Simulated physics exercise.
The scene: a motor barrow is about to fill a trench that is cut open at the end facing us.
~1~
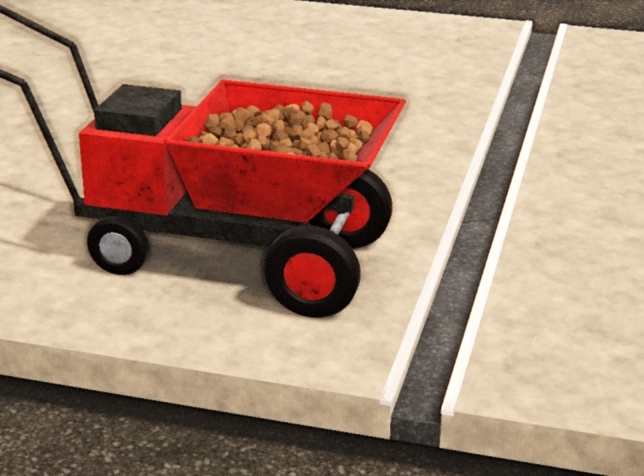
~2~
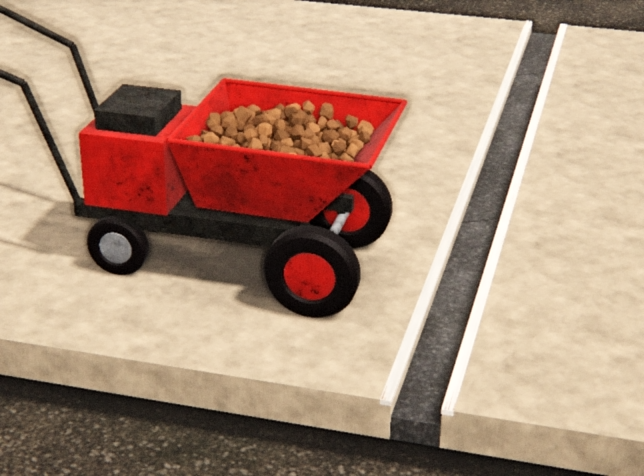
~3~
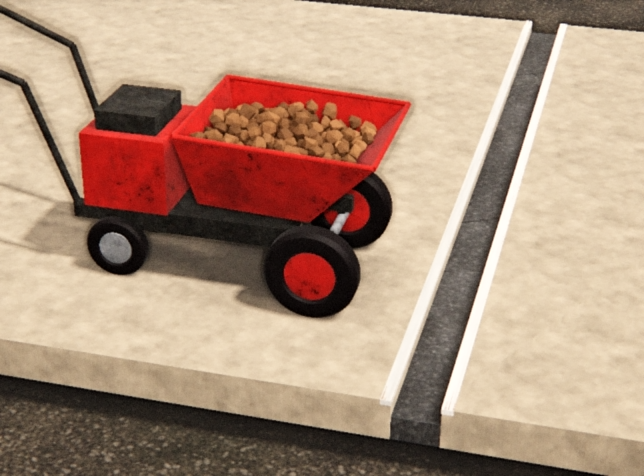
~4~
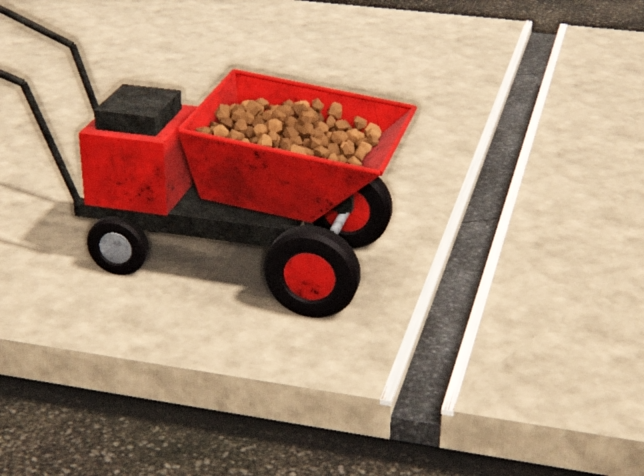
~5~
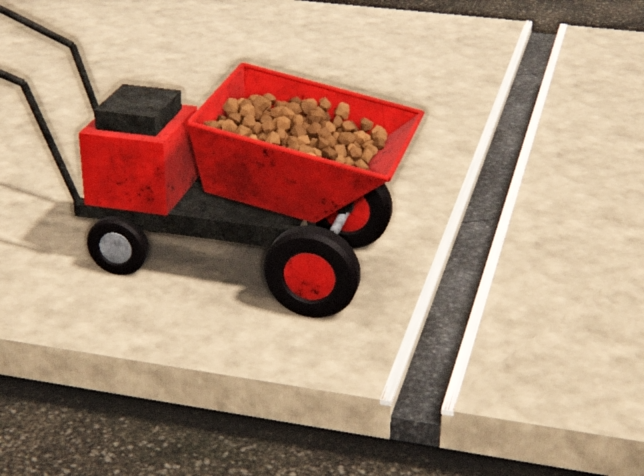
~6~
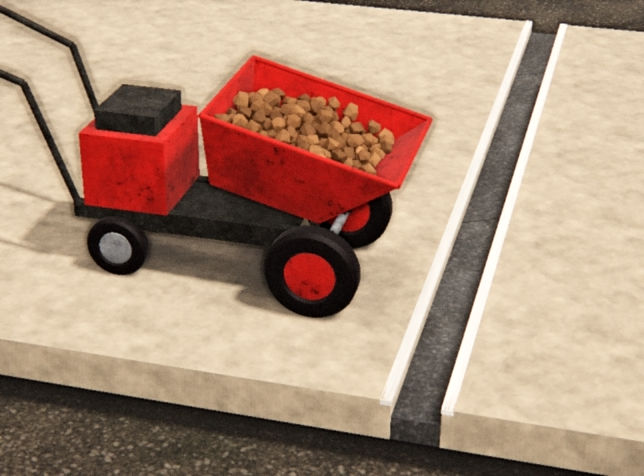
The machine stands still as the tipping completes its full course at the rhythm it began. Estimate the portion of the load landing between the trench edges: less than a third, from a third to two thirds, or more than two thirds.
What ends in the trench is going to be under one-third of the load.
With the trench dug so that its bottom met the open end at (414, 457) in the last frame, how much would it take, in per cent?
Around 30 per cent.
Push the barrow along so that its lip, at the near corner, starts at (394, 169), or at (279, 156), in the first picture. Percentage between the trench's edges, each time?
Roughly 0 per cent at the first spot and 40 per cent at the second.
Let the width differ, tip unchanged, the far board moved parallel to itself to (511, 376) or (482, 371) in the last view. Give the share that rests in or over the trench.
First try: About 70 %; second try: About 40 %.
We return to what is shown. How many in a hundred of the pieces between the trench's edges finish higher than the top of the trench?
25 %, roughly.
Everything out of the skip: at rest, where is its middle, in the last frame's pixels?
Around (520, 299).
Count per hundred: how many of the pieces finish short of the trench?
Result: Close to 0 %.
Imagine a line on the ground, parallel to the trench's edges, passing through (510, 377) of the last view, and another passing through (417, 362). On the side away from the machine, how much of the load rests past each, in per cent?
That's 40 in a hundred for the first and 80 in a hundred for the second.
Shortly afterwards, skip tipped steeply; the whole lot in the skip.
Next, skip tipped steeply; the bulk in the skip; only a few in or heaped over the trench; near a quarter beyond it; only a few falling.
Some moments later, skip tipped right over; near a quarter in the skip; a little in or heaped over the trench; near two thirds beyond it.
In the end, skip tipped right over; a little in the skip; near a quarter in or heaped over the trench; near two thirds beyond it.
